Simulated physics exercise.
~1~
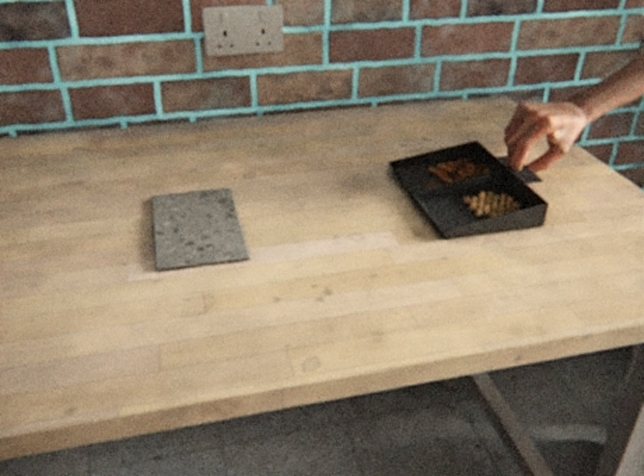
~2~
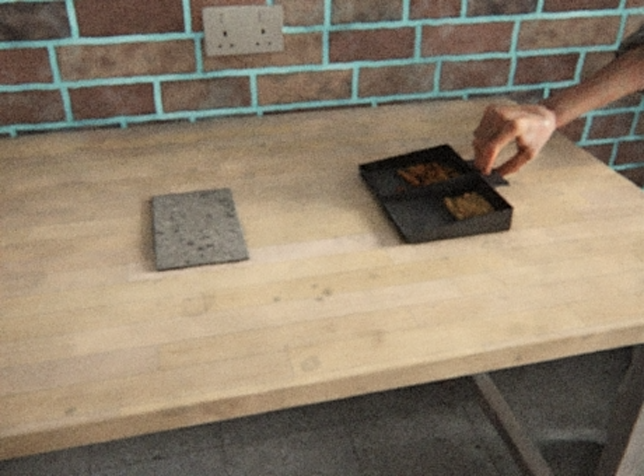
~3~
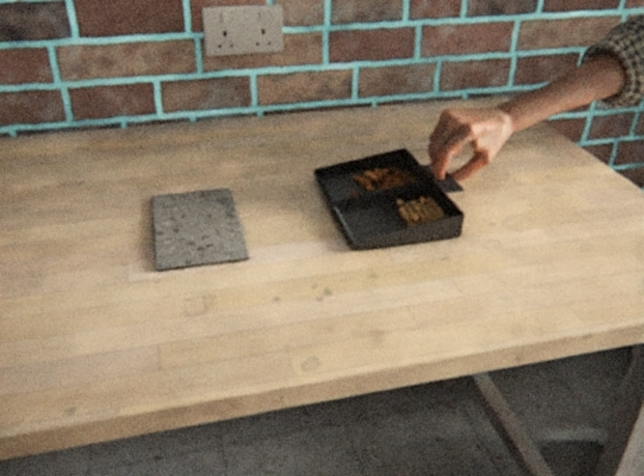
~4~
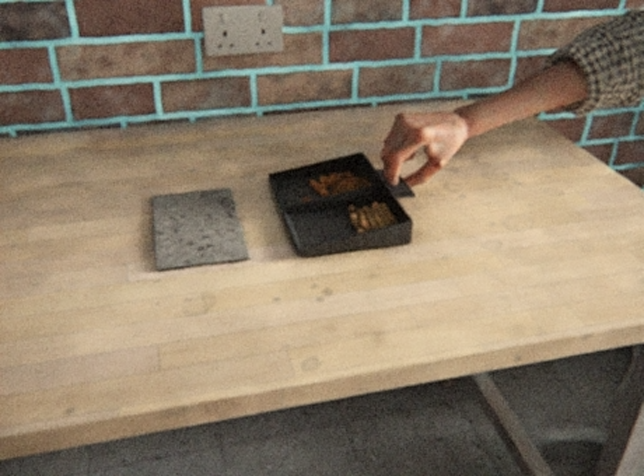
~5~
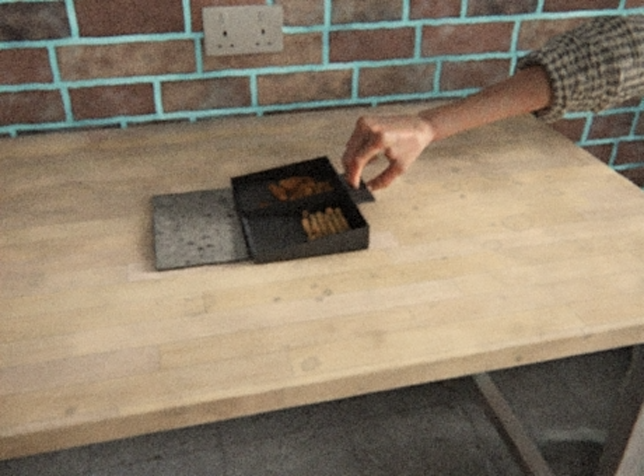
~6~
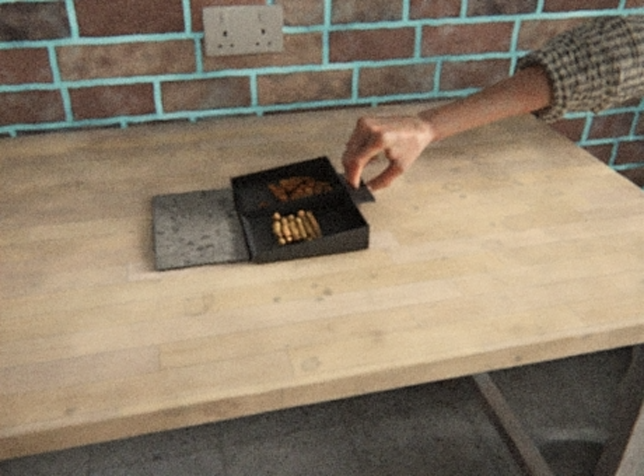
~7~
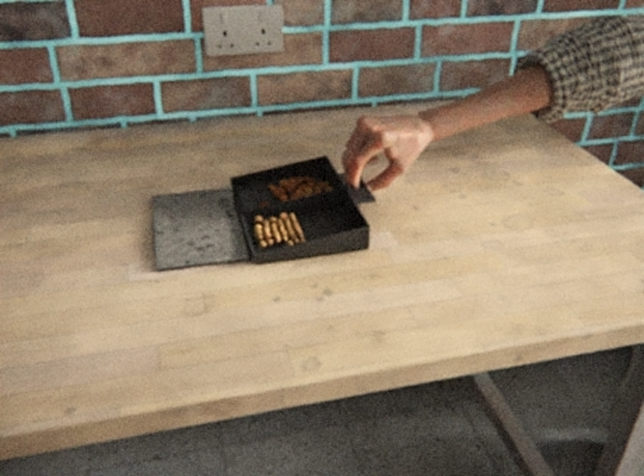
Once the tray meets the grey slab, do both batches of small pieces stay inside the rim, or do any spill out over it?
Both batches stay inside the rim. The front pieces slide left within their compartment without going over, and the back pieces stay in theirs.
A black divided tray holding two batches of small brownish pieces was pushed left across a wooden table by a hand until it stopped against a grey slab; the front pieces slid on towards the slab but stayed inside, while the back ones stayed put.
